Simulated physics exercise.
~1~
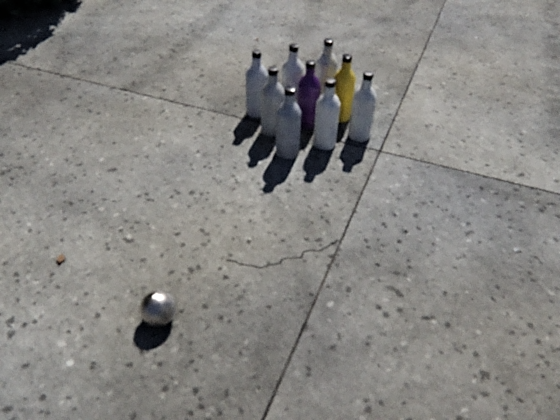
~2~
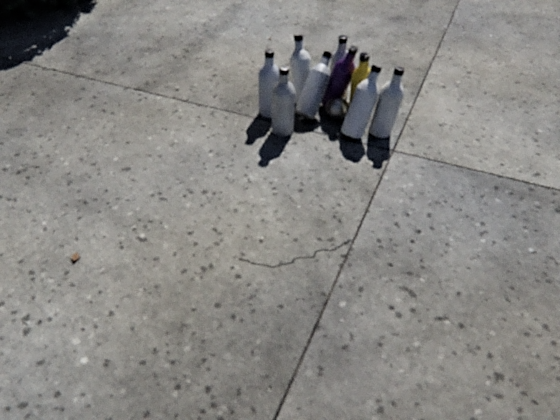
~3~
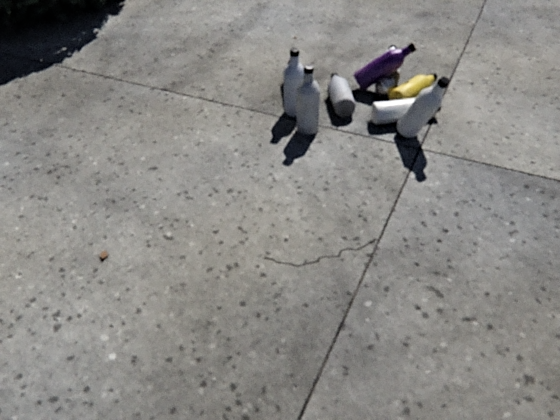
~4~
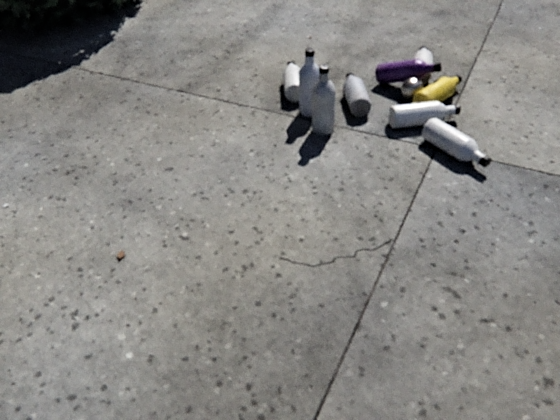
Nine capped bottles standing on concrete scattering as a steel ball rolls into them, most toppling and two white ones staying upright.
